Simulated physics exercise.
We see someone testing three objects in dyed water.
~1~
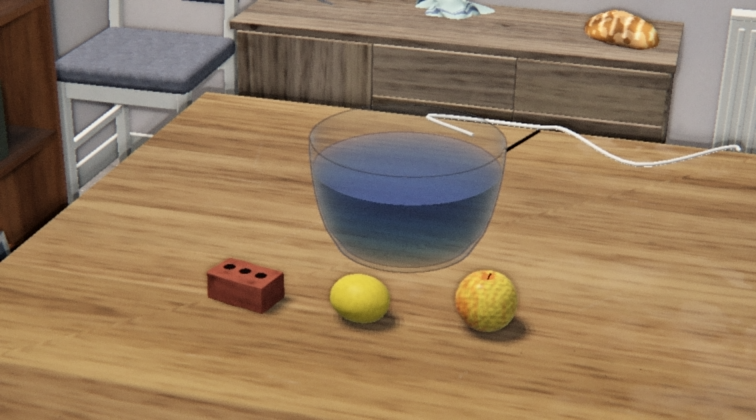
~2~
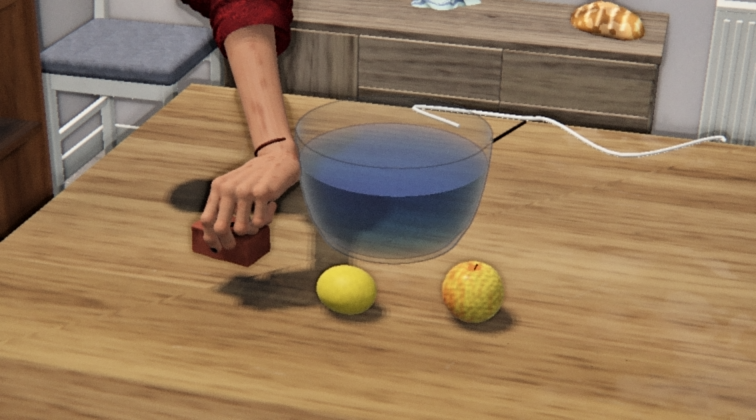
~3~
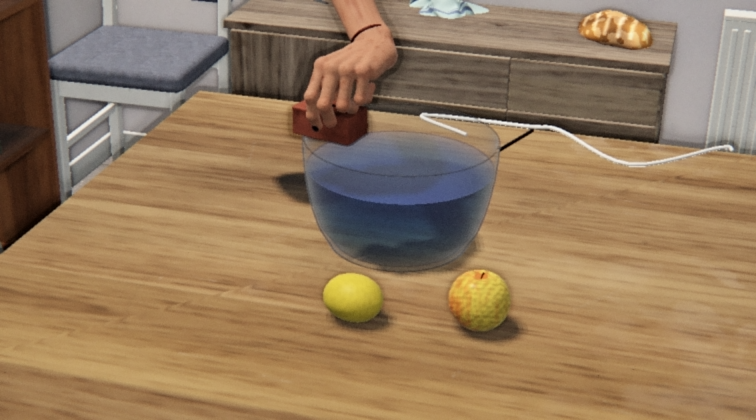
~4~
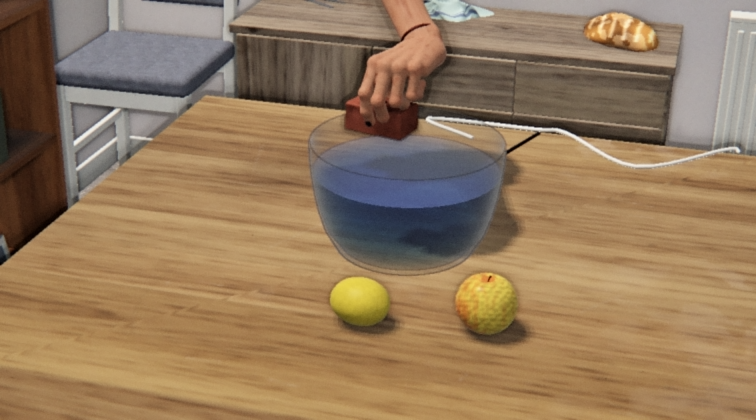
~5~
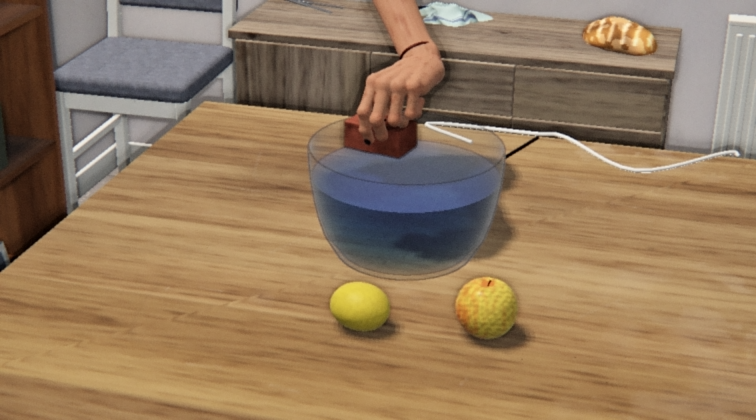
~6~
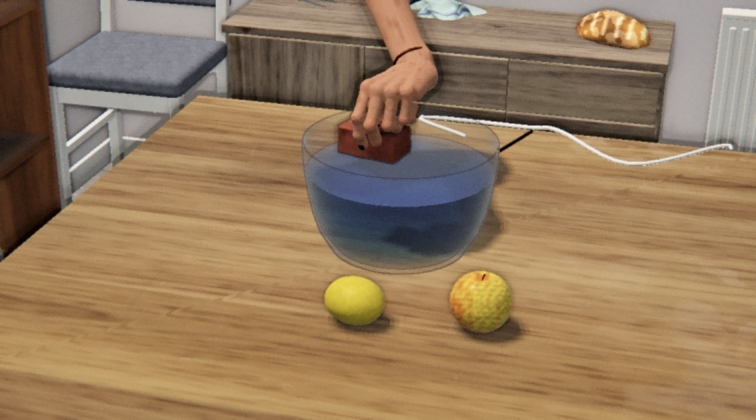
On a wooden table, a hand lifts a brick and lowers it inside a basin.
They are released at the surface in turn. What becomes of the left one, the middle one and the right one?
So the left falls to the base, the middle holds at the top, and the right holds at the top.
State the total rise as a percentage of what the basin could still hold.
Result: 24 %.
Shortly, the piece of brick ends at the bottom.
Then, the lemon bobs at the top.
At the finish, the apple bobs at the top; afloat, lemon and apple.
